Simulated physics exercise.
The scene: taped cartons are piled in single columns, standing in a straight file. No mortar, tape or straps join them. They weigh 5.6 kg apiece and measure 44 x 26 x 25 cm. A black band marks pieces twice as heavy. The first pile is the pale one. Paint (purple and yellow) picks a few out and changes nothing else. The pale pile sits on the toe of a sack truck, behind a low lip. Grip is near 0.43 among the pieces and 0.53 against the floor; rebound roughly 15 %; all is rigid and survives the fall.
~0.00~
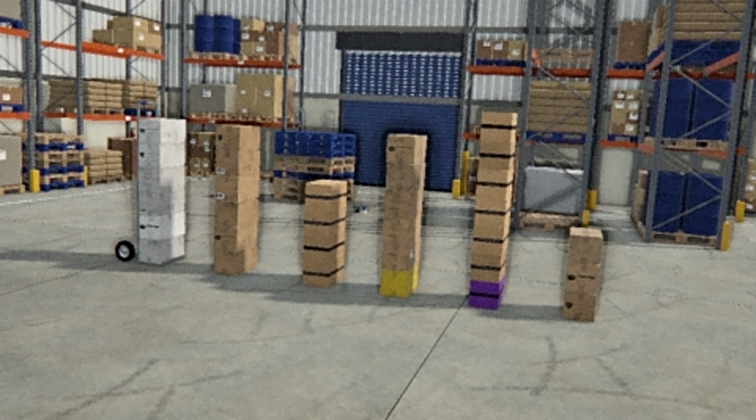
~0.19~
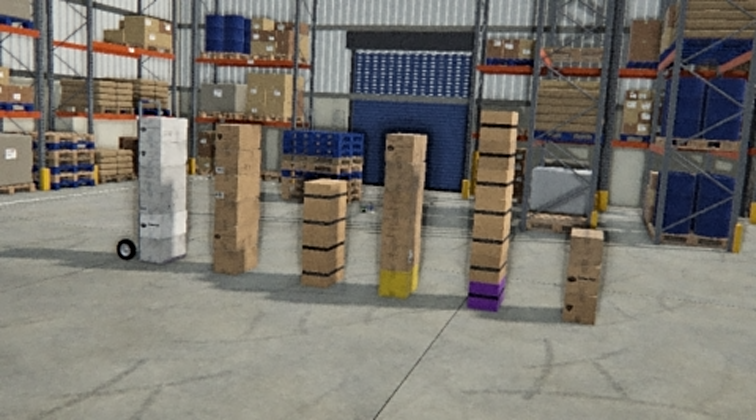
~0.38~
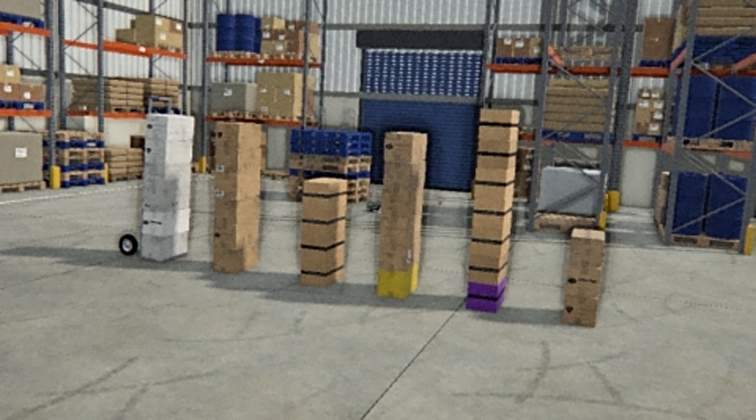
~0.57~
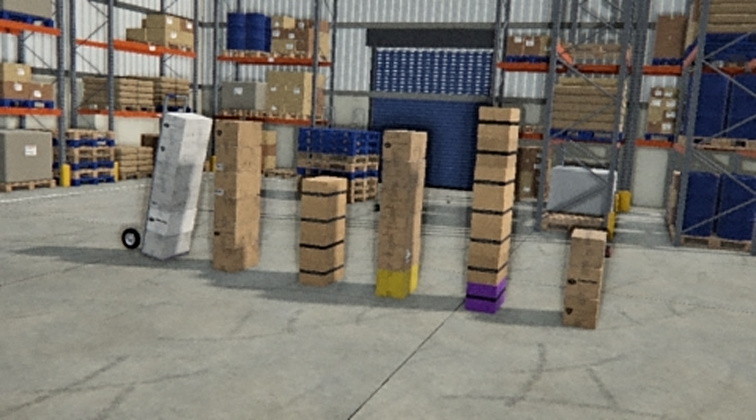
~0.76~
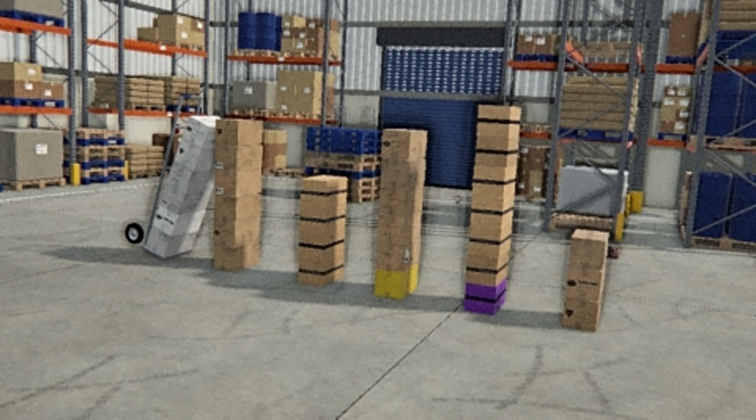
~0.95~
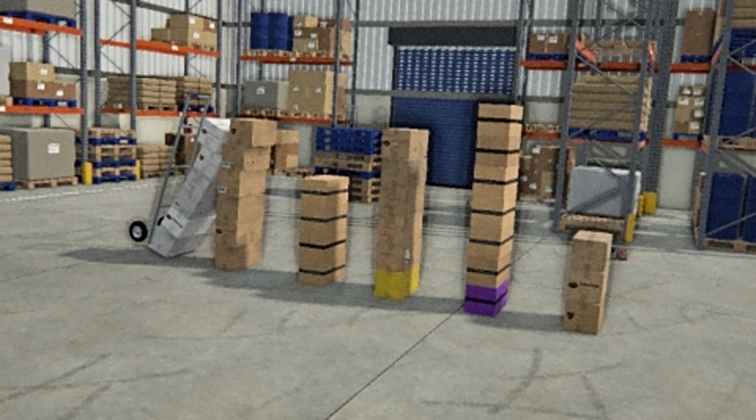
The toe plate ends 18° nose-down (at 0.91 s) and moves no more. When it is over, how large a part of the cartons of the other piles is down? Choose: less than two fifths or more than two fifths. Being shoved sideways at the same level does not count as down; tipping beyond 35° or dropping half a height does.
It comes to upwards of two fifths.
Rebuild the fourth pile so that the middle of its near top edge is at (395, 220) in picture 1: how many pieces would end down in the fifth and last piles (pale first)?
Then fifth 7, last 2.
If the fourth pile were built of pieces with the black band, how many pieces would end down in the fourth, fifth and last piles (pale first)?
In that case fourth 6, fifth 7, last 3.
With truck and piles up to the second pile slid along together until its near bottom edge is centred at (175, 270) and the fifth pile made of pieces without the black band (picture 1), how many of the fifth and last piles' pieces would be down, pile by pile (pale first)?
Then fifth 7, last 2.
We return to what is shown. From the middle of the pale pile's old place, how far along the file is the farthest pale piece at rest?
About 160 cm.
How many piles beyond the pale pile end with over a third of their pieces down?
5 in all.
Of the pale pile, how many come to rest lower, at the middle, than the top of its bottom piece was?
The count is 2.
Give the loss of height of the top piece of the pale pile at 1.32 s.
About 30 cm.
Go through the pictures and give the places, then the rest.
In the first picture (places mark the middle of the side facing us; the camera moves round a little), truck frame (139, 135) 0° forward; yellow carton (394, 284); purple carton (484, 295); the rest undisturbed.
In the second picture, truck frame (140, 134) 0° forward; purple carton (483, 297).
In the third picture, truck frame 4° forward; purple carton (482, 297).
In the fourth picture, truck frame (162, 128) 10° forward, top of the pale pile leaning 11°; purple carton (481, 298); the rest undisturbed.
In the fifth picture, truck frame (174, 127) 16° forward, top of the pale pile leaning 22°; purple carton (480, 299); the rest undisturbed.
In the sixth picture, truck frame (180, 127) 18° forward, top of the pale pile leaning 26°; yellow carton (388, 285); purple carton (480, 301); 3 disturbed, none down.
After 1.32 s, 6 of the pale pile down; none of the 26 other cartons down, 6 disturbed.
After 2.06 s, 6 of the pale pile down; 5 of the 26 other cartons down.
After 3.02 s, 6 of the pale pile down; 15 of the 26 other cartons down; yellow carton leaning 56°; purple carton leaning 20°.
After 3.76 s, 6 of the pale pile down; 25 of the 26 other cartons down; purple carton leaning 63°; yellow carton leaning 56°.
At rest (5.3 s), 6 of the pale pile down; 25 of the 26 other cartons down; purple carton leaning 67°; yellow carton leaning 56°. That is 96 per cent. As the last picture would show them, middles, purple carton near (509, 293), yellow carton near (413, 277).
